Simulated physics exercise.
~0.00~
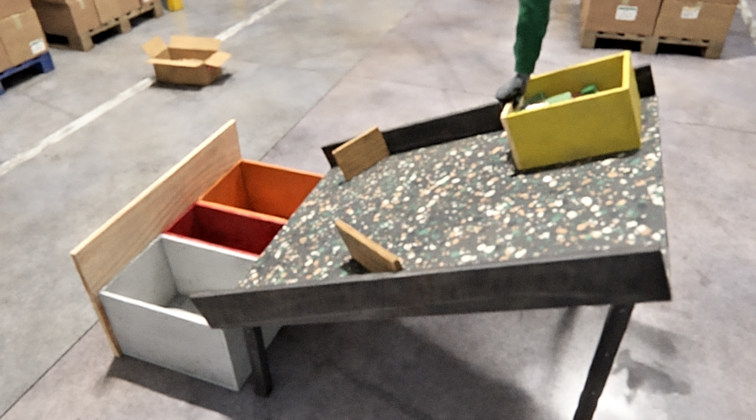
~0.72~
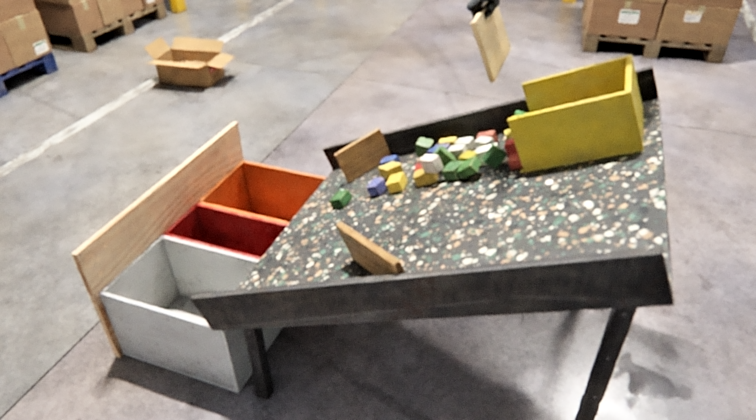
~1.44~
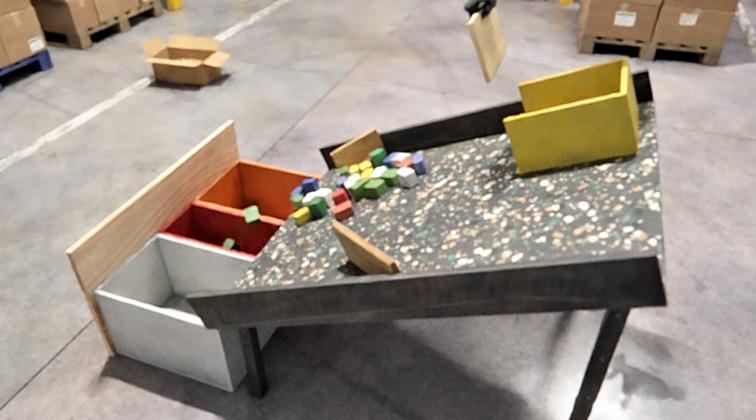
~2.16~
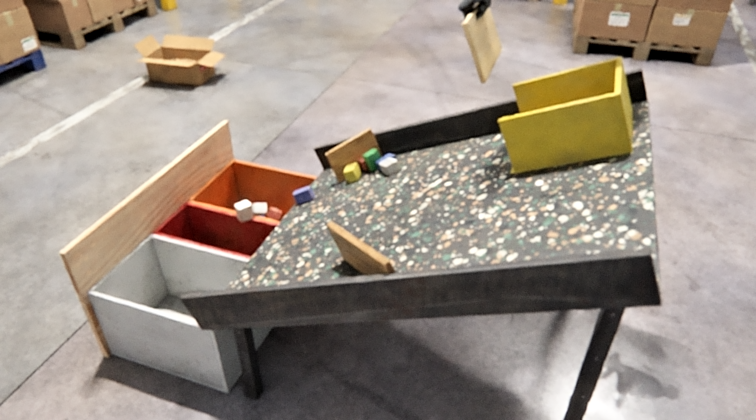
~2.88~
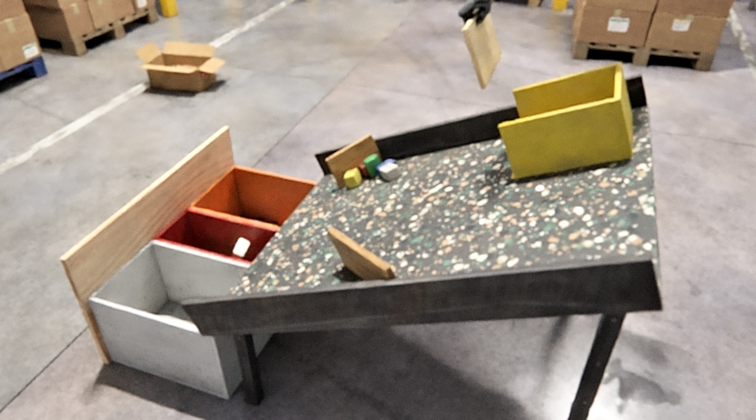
The footage shows a gate lifting away from a yellow pen atop a sloping speckled table, and small colourful blocks sliding down to the left between angled boards; many drop into the red and orange tubs, while a few stay resting against the upper board.
